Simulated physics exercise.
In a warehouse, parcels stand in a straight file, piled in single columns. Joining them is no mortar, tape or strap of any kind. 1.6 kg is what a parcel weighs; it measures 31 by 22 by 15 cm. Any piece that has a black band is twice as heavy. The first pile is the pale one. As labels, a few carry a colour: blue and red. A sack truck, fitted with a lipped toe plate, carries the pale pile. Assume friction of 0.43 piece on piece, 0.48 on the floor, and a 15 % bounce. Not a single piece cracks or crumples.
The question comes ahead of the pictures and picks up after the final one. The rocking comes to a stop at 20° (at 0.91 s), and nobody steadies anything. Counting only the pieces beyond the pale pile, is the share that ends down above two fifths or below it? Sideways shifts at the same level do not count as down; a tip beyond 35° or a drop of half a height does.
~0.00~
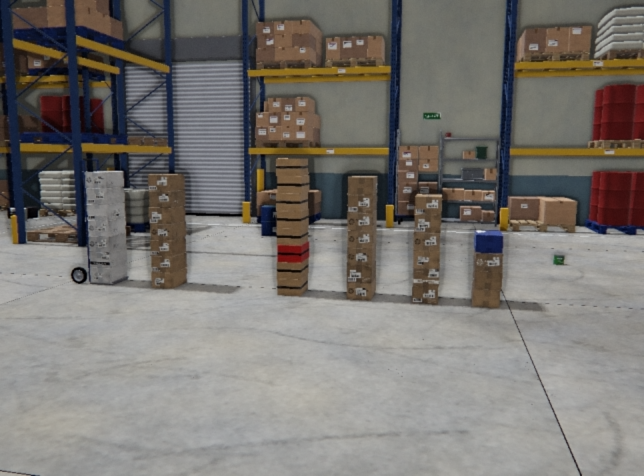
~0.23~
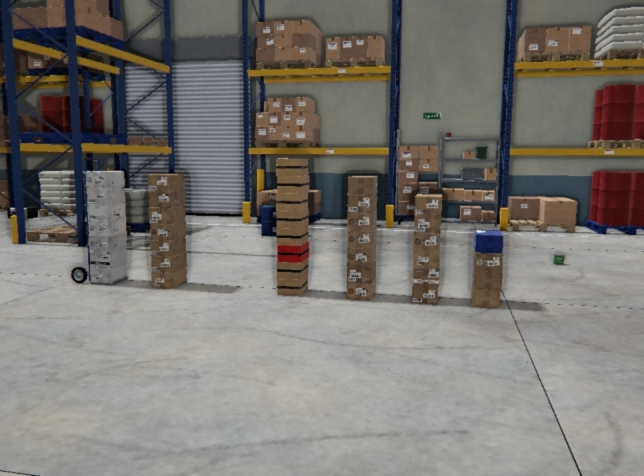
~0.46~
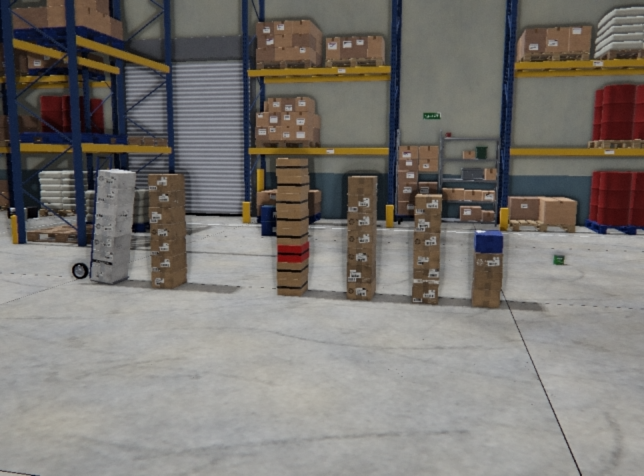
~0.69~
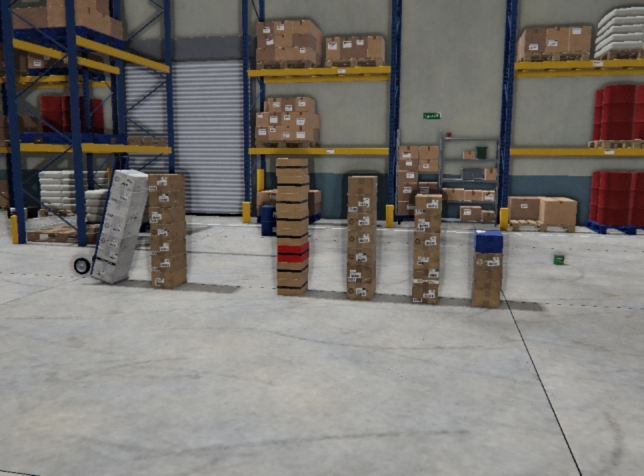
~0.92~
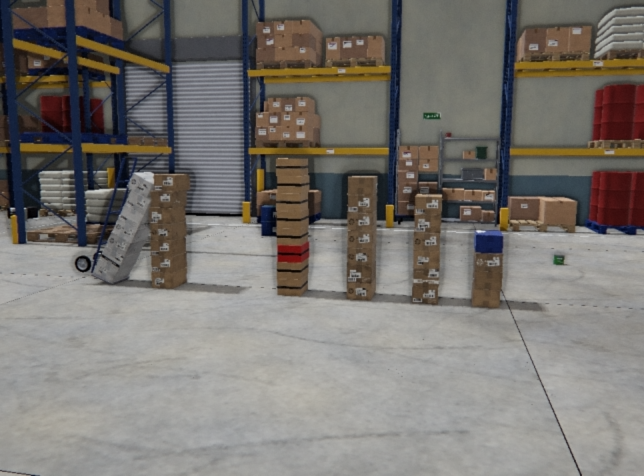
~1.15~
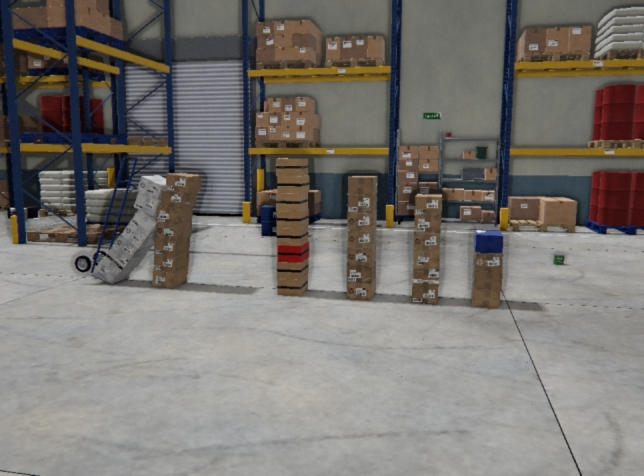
Below two fifths.
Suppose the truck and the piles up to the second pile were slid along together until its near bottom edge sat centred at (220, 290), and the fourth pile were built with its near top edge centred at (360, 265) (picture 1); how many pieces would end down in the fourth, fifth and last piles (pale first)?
Down by pile: Fourth 0, fifth 4, last 3.
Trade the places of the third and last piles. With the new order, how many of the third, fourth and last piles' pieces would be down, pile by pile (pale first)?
Then third 3, fourth 0, last 0.
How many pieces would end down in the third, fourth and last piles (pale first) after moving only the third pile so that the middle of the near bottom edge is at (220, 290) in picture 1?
Third 7; fourth 6; last 4.
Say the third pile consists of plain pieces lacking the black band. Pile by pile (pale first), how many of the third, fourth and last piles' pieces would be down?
Pieces down: Third pile 0, fourth pile 0, last pile 0.
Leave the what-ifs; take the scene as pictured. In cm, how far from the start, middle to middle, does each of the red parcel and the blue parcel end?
Red ends up some 5 cm away; blue ends up some 0 cm away.
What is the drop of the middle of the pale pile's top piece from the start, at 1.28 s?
I'd put it at close to 10 cm below where it started.
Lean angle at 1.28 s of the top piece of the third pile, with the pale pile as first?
Lean: Near 0° off upright.
Around 1.28 s, 7 of the pale pile down; none of the 32 other parcels down, 7 disturbed.
Around 1.48 s, 7 of the pale pile down; 1 of the 32 other parcels down.
Around 1.68 s, 7 of the pale pile down; 7 of the 32 other parcels down.
Around 1.92 s, 7 of the pale pile down; 7 of the 32 other parcels down; red parcel displaced 7 cm.
Finally (3.3 s), 7 of the pale pile down; 7 of the 32 other parcels down; red parcel displaced 7 cm; blue parcel unmoved. That is 22 per cent. Seen by the last camera, middles, red parcel near (301, 251), blue parcel near (488, 242).
